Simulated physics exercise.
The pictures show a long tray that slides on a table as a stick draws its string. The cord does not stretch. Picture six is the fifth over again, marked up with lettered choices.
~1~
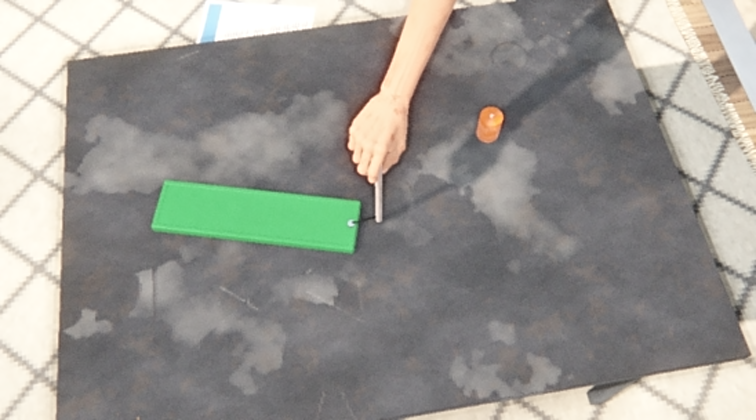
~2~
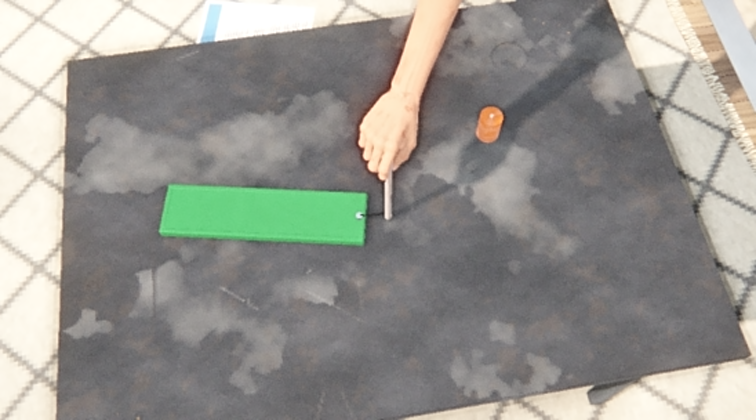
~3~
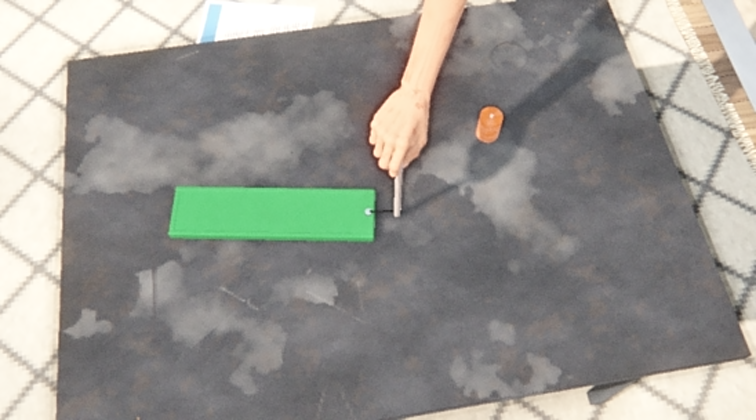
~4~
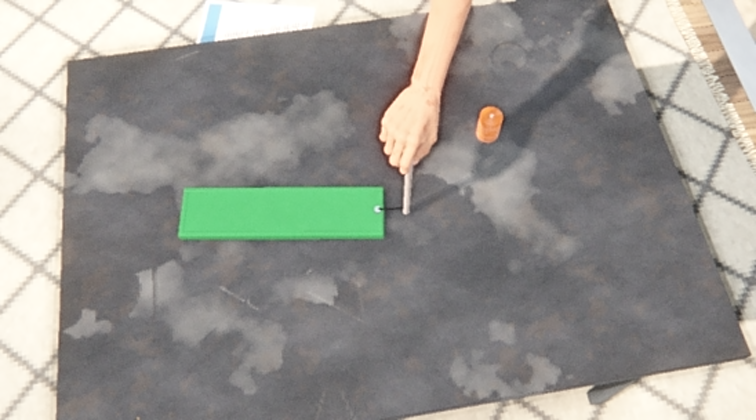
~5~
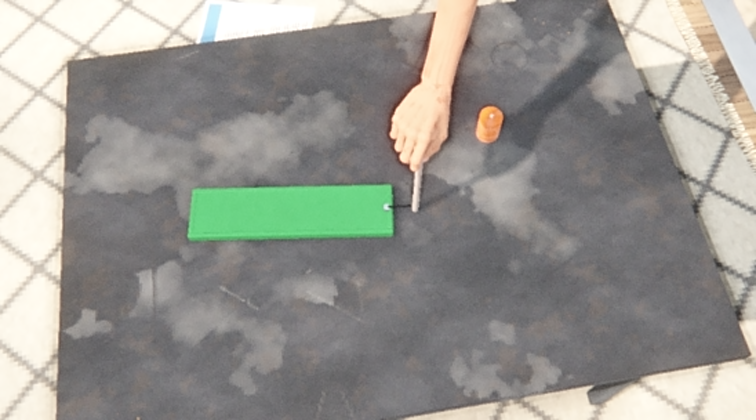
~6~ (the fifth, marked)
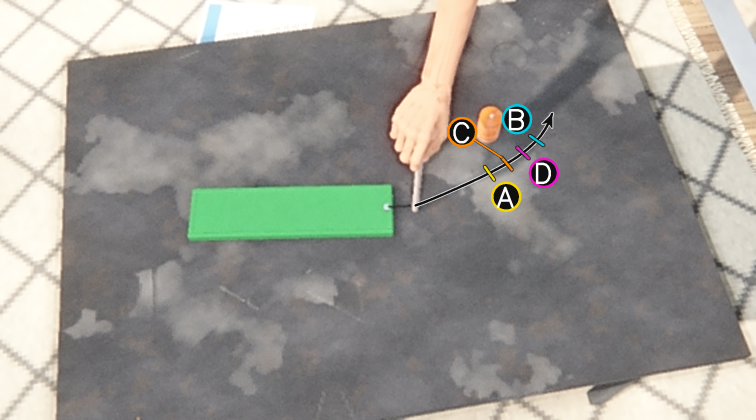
A bare arm reaches in from the top over a dark, mottled tabletop laid on a pale rug with a diamond pattern, all viewed from high above. The hand holds a thin grey stick tied by a short dark string to a long green tray at left of centre, while an orange candle stands to the right. The hand draws the stick slowly rightward, and the tray slides a short way after it, straightening slightly, as the candle and camera stay still.
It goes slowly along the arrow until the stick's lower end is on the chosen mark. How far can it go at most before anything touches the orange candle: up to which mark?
At D, and not beyond.
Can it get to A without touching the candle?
Yes.
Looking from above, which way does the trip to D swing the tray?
Anticlockwise.
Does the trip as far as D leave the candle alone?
Yes.
On the marked copy, A at (489, 173); B at (537, 140); C at (507, 164); D at (523, 153); the route from (416, 205) via (497, 169) to (552, 114).
With D. Early on, foot of the stick (457, 190), middle of the tray (335, 205).
Further on, foot of the stick (493, 172), middle of the tray (375, 196).
At the end, foot of the stick (522, 154), middle of the tray (409, 186); nothing has been touched.
As for the rest, A is safe but short; B is too far, the candle has been hit; C is safe but short.
